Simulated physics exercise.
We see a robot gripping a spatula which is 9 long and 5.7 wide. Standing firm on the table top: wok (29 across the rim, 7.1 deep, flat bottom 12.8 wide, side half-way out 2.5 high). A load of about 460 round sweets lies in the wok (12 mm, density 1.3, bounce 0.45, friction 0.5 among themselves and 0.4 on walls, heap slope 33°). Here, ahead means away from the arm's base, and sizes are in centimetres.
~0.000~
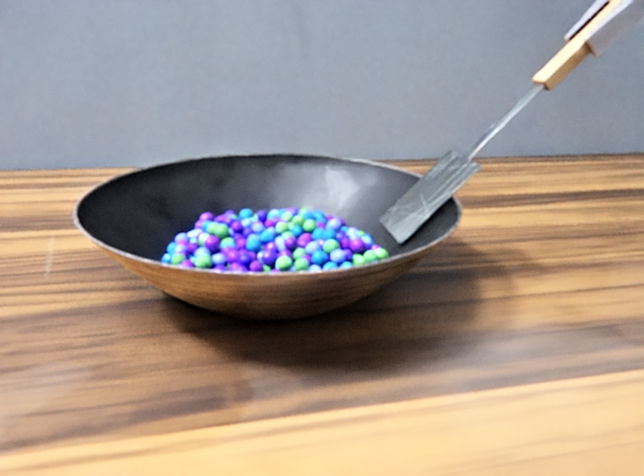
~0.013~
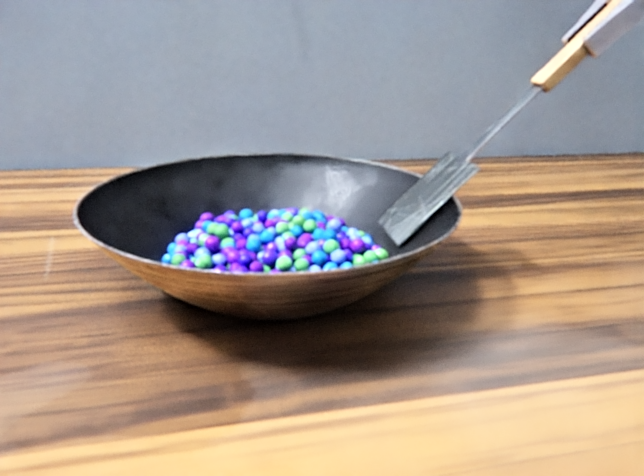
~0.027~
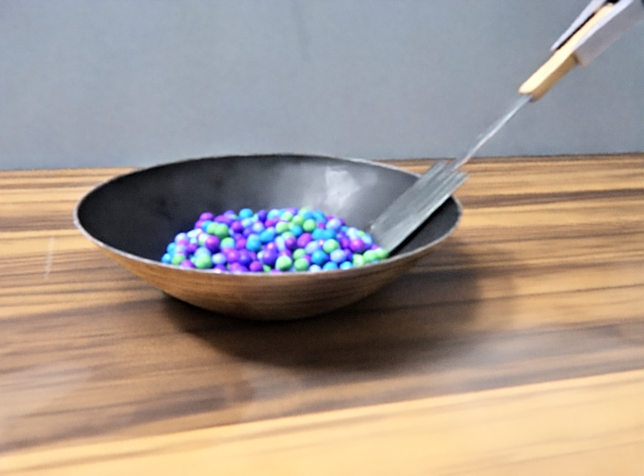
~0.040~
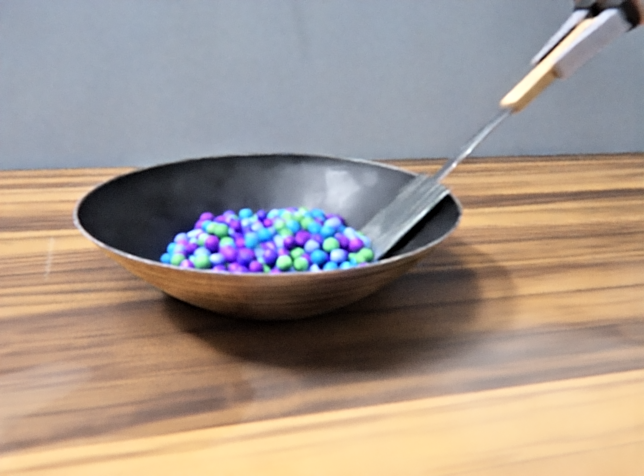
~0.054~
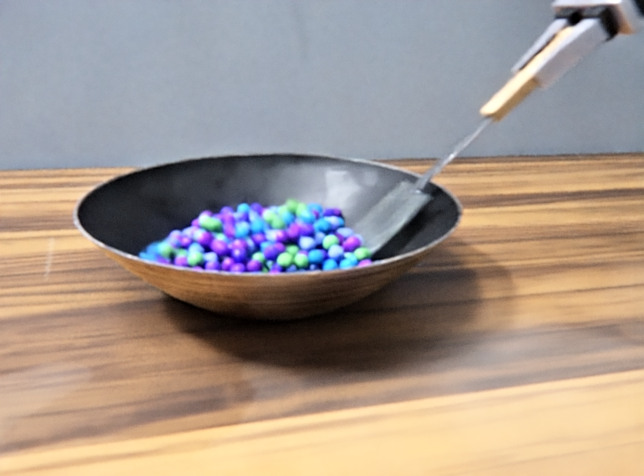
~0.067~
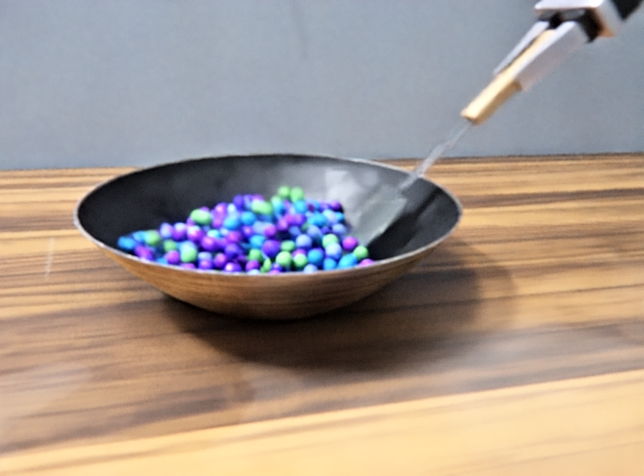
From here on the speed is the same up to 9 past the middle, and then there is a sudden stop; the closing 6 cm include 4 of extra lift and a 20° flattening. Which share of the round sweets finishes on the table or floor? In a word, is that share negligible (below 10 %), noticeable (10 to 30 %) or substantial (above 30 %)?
In a word, noticeable.
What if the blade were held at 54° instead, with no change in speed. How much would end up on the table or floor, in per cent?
I'd put it at about 20 per cent.
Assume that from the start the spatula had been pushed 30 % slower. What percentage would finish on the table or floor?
It would be near 15 per cent.
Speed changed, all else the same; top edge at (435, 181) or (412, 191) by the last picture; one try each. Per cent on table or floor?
Close to 5 per cent in the first try and close to 15 per cent in the second.
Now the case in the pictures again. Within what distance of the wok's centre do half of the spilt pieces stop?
That distance comes to about 42 cm.
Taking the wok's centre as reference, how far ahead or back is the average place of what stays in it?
I'd say close to 3.0 cm toward the front.
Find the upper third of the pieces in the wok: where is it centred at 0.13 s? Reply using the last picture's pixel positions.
About pixel (213, 216).
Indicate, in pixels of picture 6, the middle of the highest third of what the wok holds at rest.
It is centred around (186, 233).
After 0.10 s, sloping 45°, highest piece 9 above the table; 460 in the wok.
After 0.13 s, sloping 40°, highest piece 11 above the table; 458 in the wok, 2 on the blade or in flight.
After 0.35 s, sloping 25°, highest piece 21 above the table; 377 in the wok, 20 on the table or floor, 63 on the blade or in flight.
After 1.40 s, sloping 25°, highest piece 6 above the table; 377 in the wok, 83 on the table or floor.
In the end, 377 in the wok, 83 on the table or floor. That is 18 % on the table or floor.
